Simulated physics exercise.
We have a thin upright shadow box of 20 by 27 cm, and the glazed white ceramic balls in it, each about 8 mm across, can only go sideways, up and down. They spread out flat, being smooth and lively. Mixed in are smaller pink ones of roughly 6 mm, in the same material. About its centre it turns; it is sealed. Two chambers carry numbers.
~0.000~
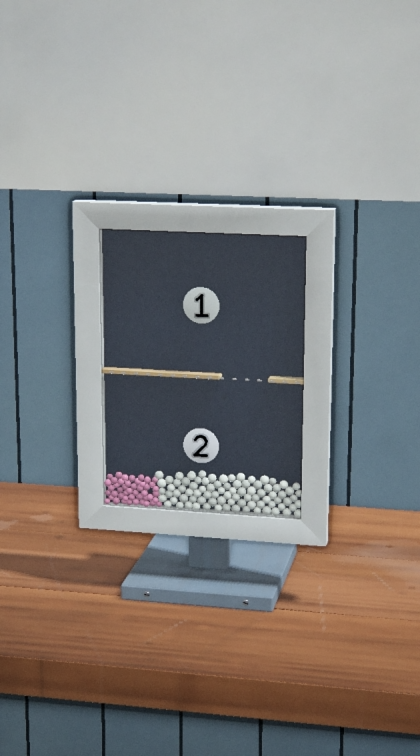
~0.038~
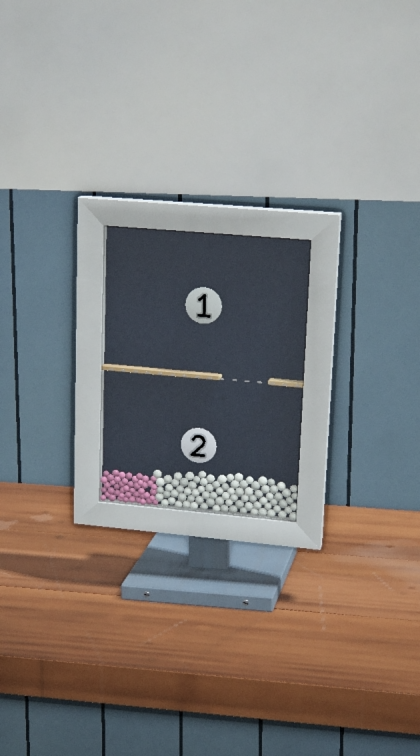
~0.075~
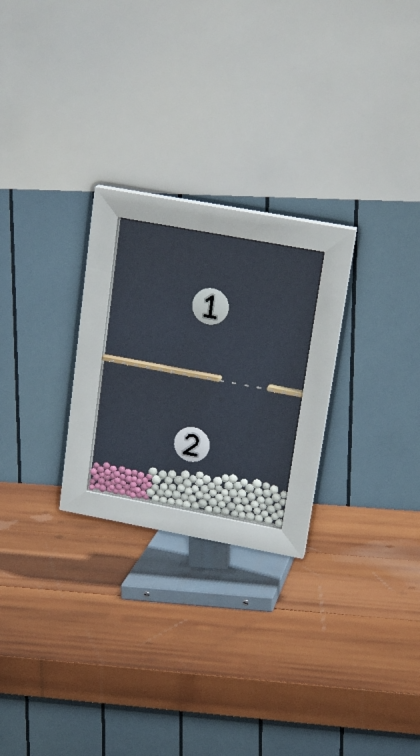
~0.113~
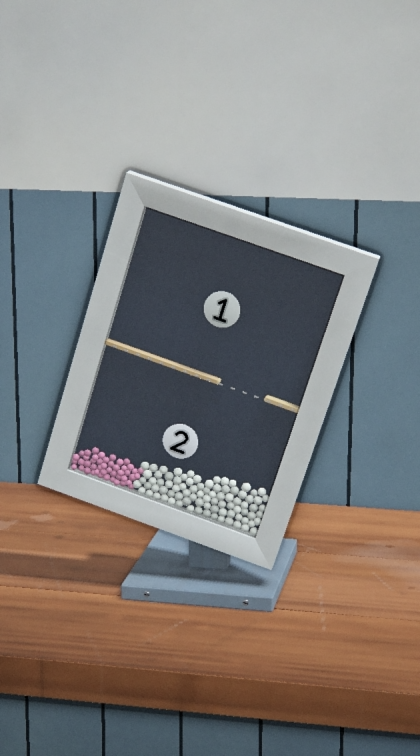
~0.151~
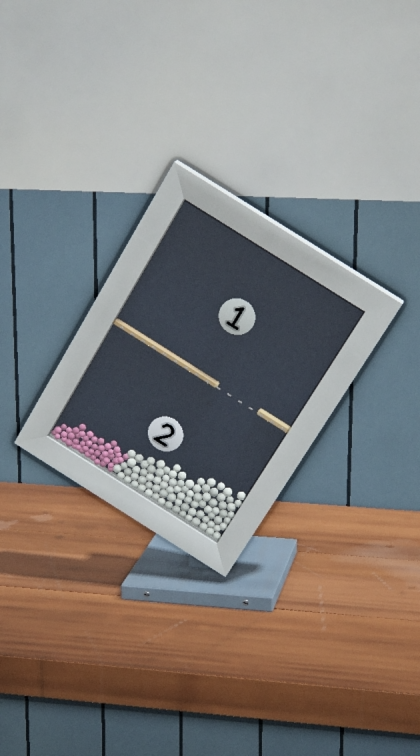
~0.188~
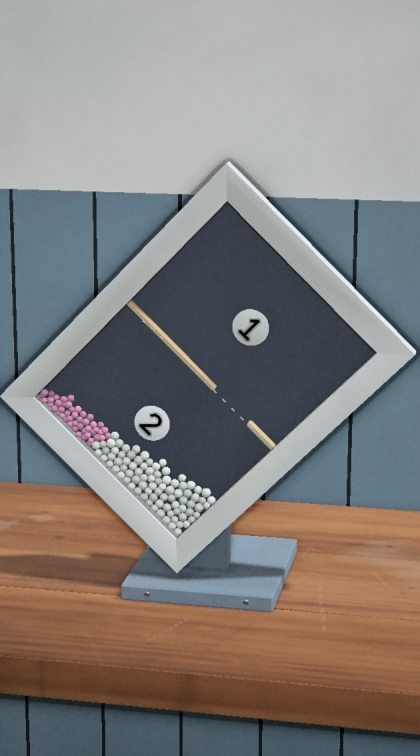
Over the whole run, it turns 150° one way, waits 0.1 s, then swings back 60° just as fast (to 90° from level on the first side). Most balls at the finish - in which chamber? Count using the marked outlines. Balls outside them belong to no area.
In 1.
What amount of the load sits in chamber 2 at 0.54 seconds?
Roughly 90 per cent of it.
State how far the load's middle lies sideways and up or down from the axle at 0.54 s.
Roughly 6 centimetres to the left and 2 centimetres above.
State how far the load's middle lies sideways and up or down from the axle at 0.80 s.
Offset: Approx. 1 cm left, 8 cm below.
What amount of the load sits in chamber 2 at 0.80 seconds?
It works out at roughly 50 per cent.
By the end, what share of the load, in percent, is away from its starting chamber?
Roughly 55 per cent.
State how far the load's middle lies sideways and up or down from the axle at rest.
Some 2 cm right and 8 cm below.
After 0.54 s, it stands 150° clockwise; the balls' middle is 6 cm left of and 2 cm above the centre; no. 1, 10 %, no. 2, 90 %.
After 0.80 s, it stands 118° clockwise; the balls' middle is 1 cm left of and 8 cm below the centre; no. 1, 50 %, no. 2, 50 %.
After 0.95 s, it stands 90° clockwise; the balls' middle is 3 cm right of and 8 cm below the centre; no. 1, 55 %, no. 2, 45 %.
At rest by 1.7 s, it stands 90° clockwise; no. 1, 55 %, no. 2, 45 %.
